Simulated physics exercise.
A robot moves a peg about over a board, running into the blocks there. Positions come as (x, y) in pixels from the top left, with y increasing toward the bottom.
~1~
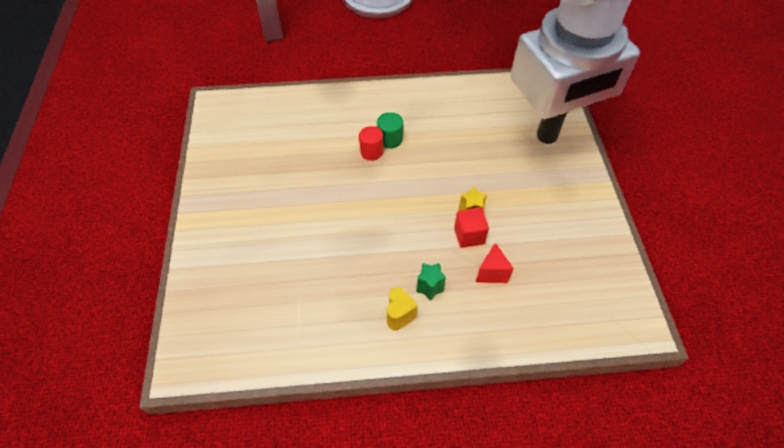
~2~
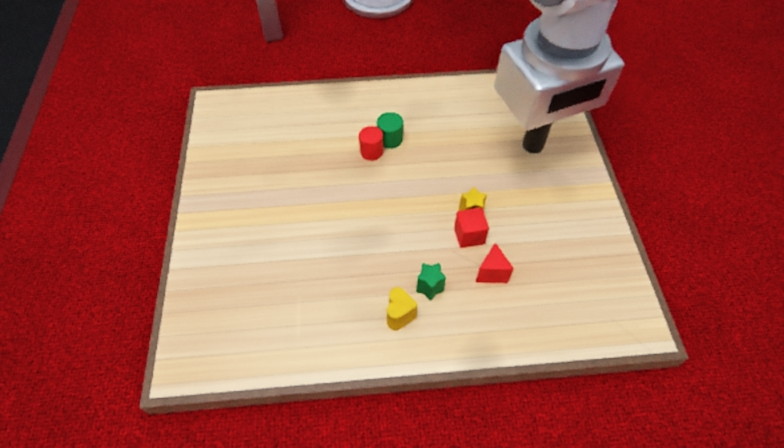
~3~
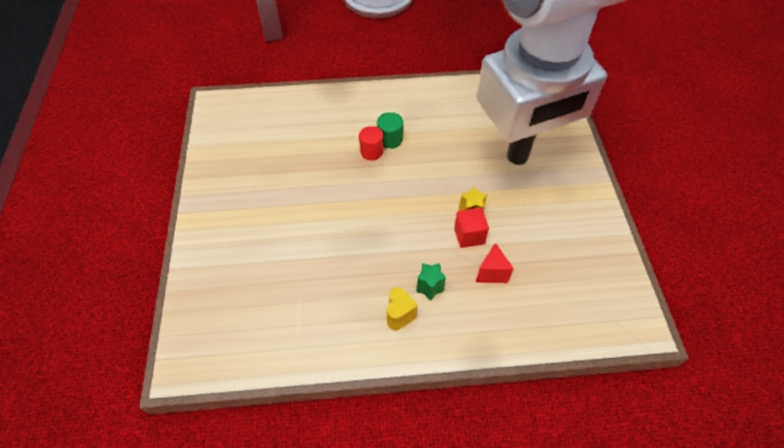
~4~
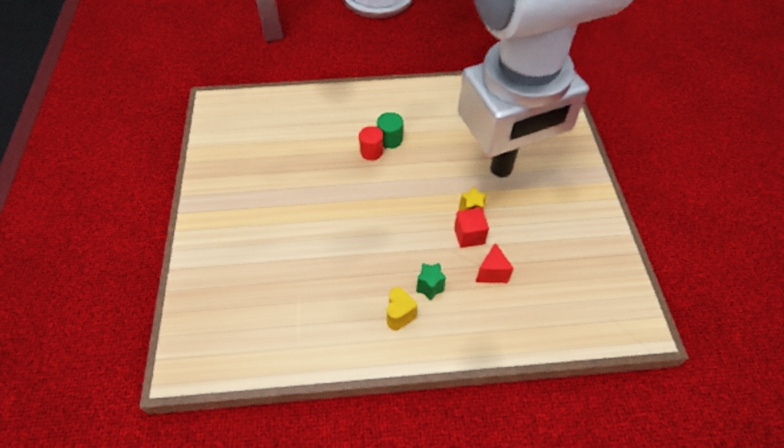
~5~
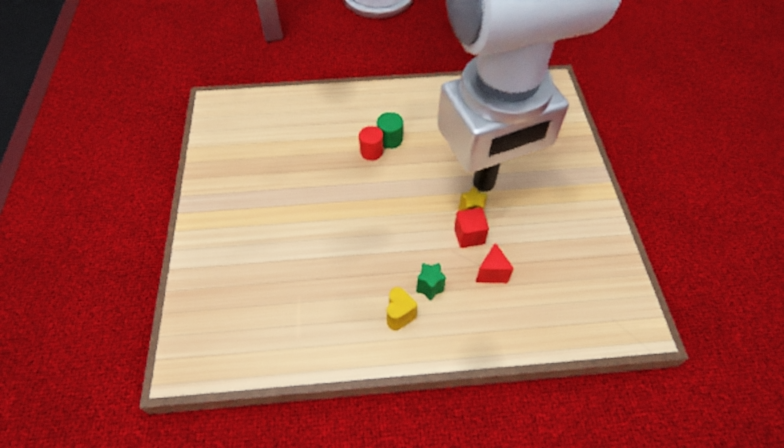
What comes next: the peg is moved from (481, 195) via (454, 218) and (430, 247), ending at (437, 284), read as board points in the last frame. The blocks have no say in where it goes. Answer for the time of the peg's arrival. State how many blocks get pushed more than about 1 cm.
It displaces three or more.
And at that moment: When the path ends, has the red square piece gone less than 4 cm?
The answer is no.
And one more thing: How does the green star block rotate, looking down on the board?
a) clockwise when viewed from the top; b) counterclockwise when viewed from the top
My answer is option a.
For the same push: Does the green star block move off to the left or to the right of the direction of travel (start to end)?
It gets pushed left.
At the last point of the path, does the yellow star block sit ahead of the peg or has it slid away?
Still being pushed.
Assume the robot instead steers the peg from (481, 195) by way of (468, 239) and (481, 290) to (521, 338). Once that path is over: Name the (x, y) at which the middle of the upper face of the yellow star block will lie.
Its top face will be centred at roughly (472, 294).
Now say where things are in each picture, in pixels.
The first picture shows lower end of the peg at (547, 136), tops of blocks, green star block at (432, 274), red square piece at (473, 220), yellow star block at (475, 197), red three-sided block at (496, 260).
The second picture shows peg at (533, 146), blocks as before.
The third picture shows peg at (517, 157), blocks as before.
The fourth picture shows peg at (501, 169), blocks as before.
The fifth picture shows peg at (484, 183), green star block at (432, 274), red square piece at (473, 220), yellow star block at (475, 197), red three-sided block at (496, 260).
What follows on the original path. One third of the way, peg at (455, 207); red square piece at (468, 241), turned 25° anticlockwise; yellow star block at (457, 221), turned 35° anticlockwise.
Two thirds of the way, peg at (431, 236); red square piece at (471, 256), turned 60° anticlockwise; yellow star block at (446, 247), turned 75° anticlockwise.
At the end, peg at (439, 274); green star block at (434, 294), turned 60° clockwise; red square piece at (488, 273), turned 95° anticlockwise; yellow star block at (462, 280), turned 110° anticlockwise; red three-sided block at (509, 263), turned 50° anticlockwise.
